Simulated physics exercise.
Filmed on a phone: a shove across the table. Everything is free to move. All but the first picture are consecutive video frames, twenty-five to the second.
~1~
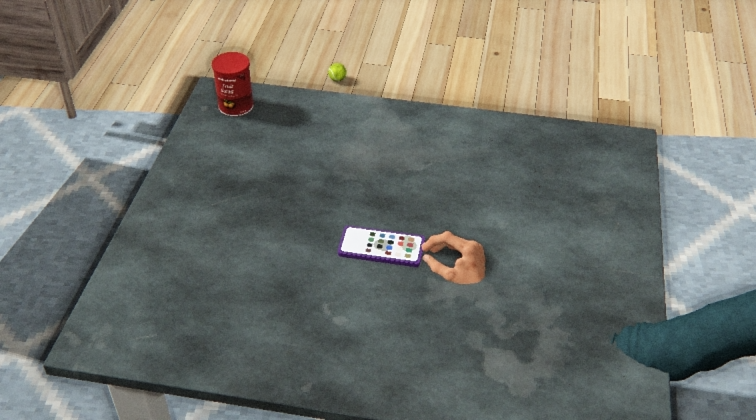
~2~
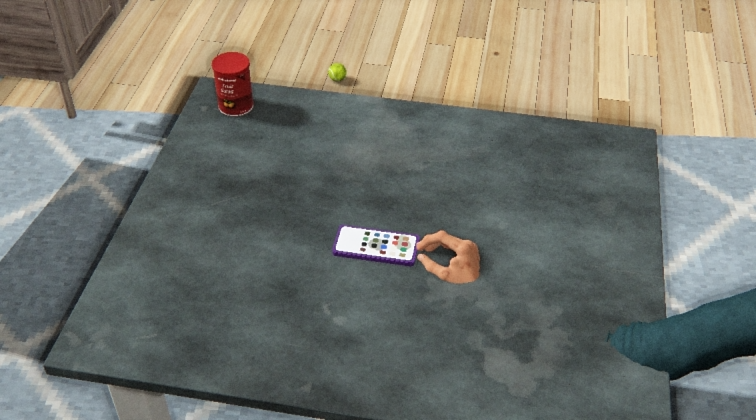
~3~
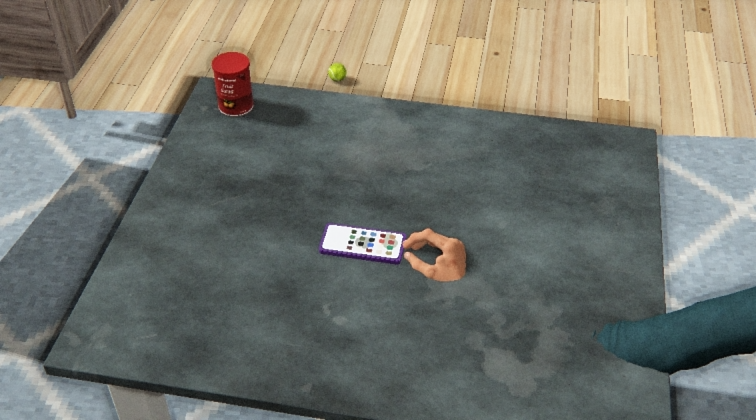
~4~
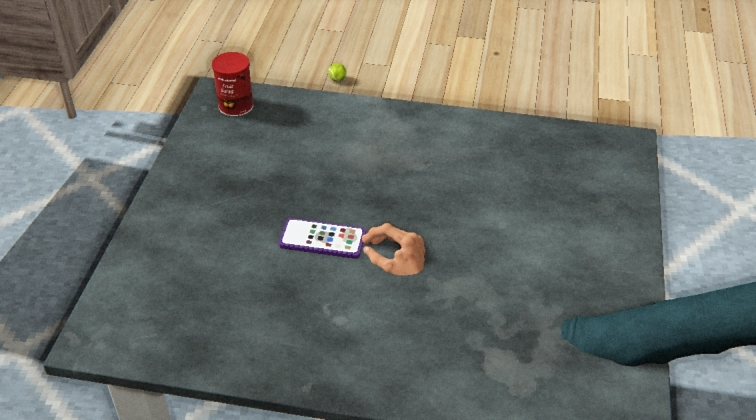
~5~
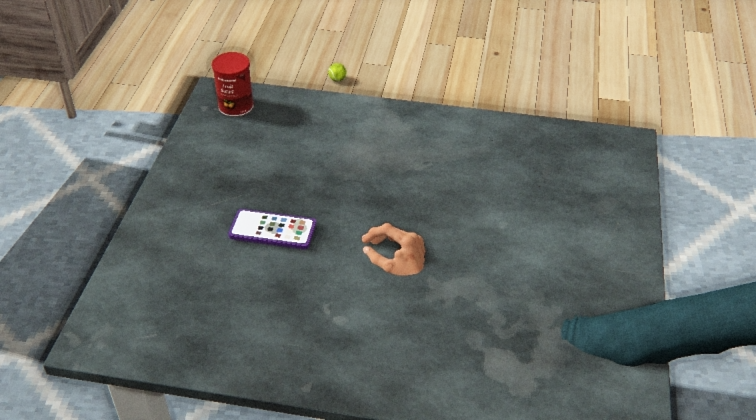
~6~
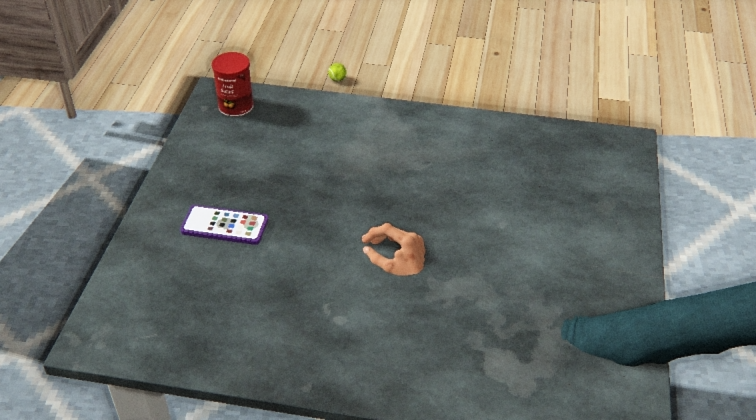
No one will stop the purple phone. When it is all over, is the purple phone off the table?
The purple phone falls off the table.
Then, 0.20 s on from there, purple phone now off the table.
Then, 0.50 s on from there, things are still on the move.
In the end, off the table, purple phone.
